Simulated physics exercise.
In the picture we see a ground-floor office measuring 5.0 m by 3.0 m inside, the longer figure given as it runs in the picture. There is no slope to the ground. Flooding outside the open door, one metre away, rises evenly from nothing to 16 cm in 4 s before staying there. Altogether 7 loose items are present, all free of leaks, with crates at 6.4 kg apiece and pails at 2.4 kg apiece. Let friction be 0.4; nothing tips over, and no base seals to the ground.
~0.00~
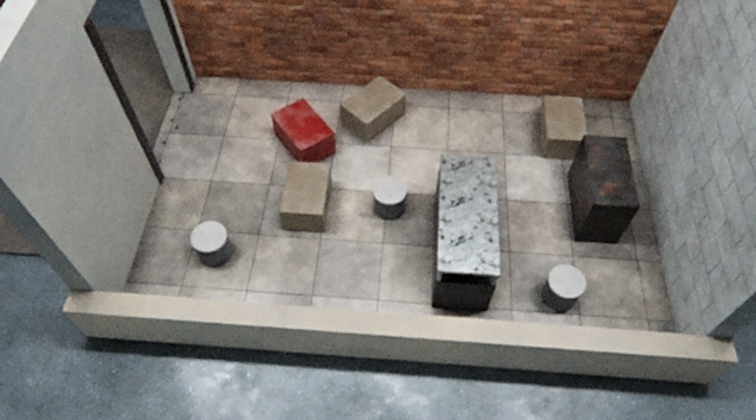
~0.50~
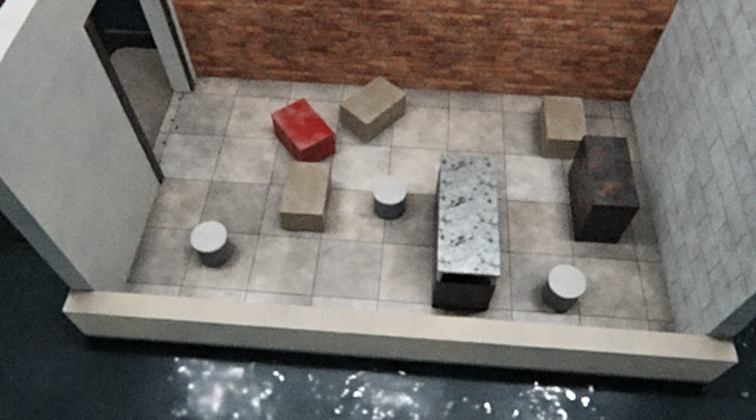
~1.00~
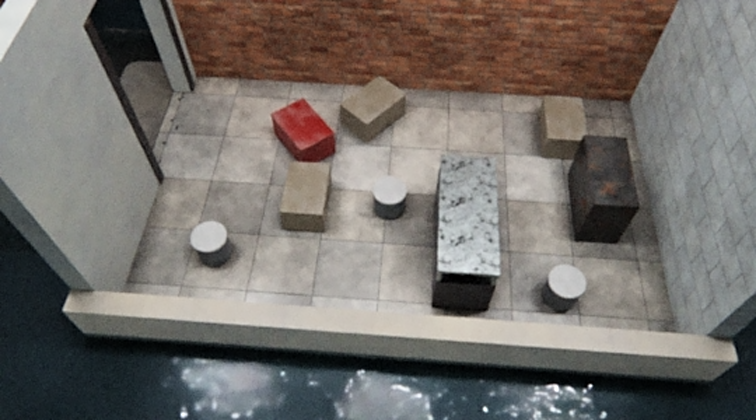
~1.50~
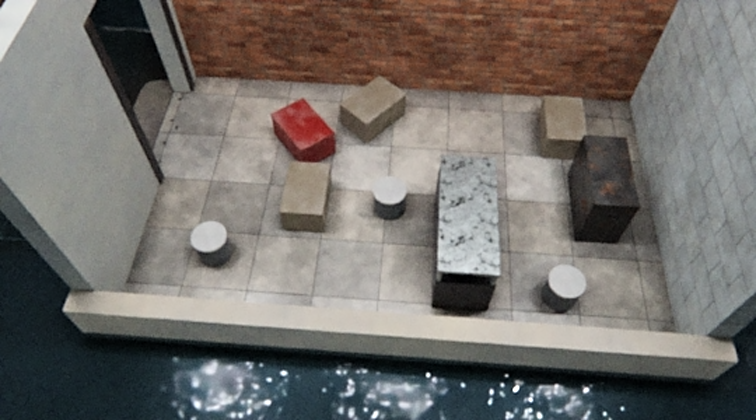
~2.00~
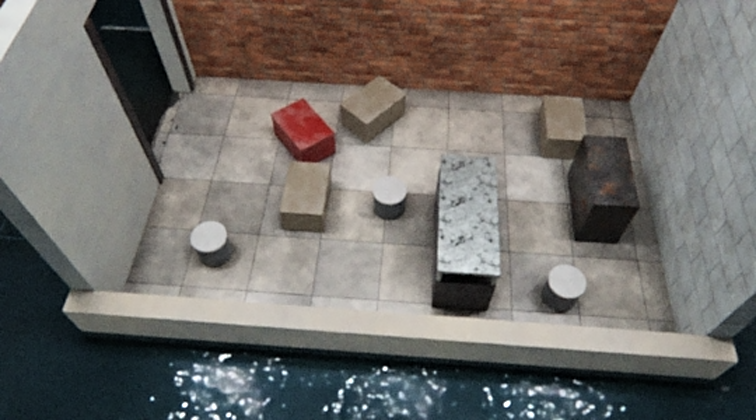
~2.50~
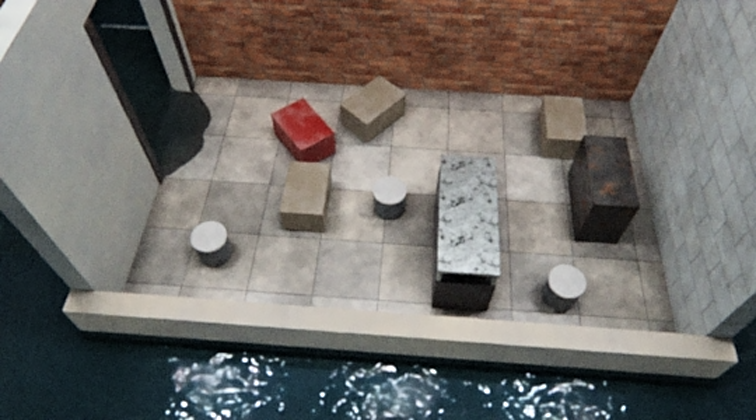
In a ground-floor office, dark water creeps in through the doorway while the furnishings stay still.
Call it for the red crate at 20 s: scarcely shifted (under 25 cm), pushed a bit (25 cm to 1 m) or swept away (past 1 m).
Swept away.
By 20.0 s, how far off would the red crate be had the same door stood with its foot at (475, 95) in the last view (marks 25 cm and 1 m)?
Note: Red crate displaced a short distance.
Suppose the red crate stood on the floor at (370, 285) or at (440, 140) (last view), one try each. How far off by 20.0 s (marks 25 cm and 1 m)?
First try: It covers a big distance; second try: It covers a big distance.
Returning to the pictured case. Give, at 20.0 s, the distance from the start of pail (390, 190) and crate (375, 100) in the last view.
The first is 150 cm from its start, the second 300 cm.
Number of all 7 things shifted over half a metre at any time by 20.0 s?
That comes to 7.
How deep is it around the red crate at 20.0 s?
14 cm, roughly.
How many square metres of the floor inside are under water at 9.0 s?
Flooded: Near 14 m2.
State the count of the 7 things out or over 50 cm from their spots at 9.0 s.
It comes to 5.
After 4.0 s the red crate is near (314, 123), 0.1 m from its start, aground; 0 afloat.
After 9.0 s the red crate is near (517, 194), 2.3 m from its start, aground; 5 afloat.
After 16.0 s the red crate is near (546, 167), 2.5 m from its start, afloat; 7 afloat.
After 20.0 s the red crate is near (531, 219), 2.5 m from its start, afloat; 7 afloat.
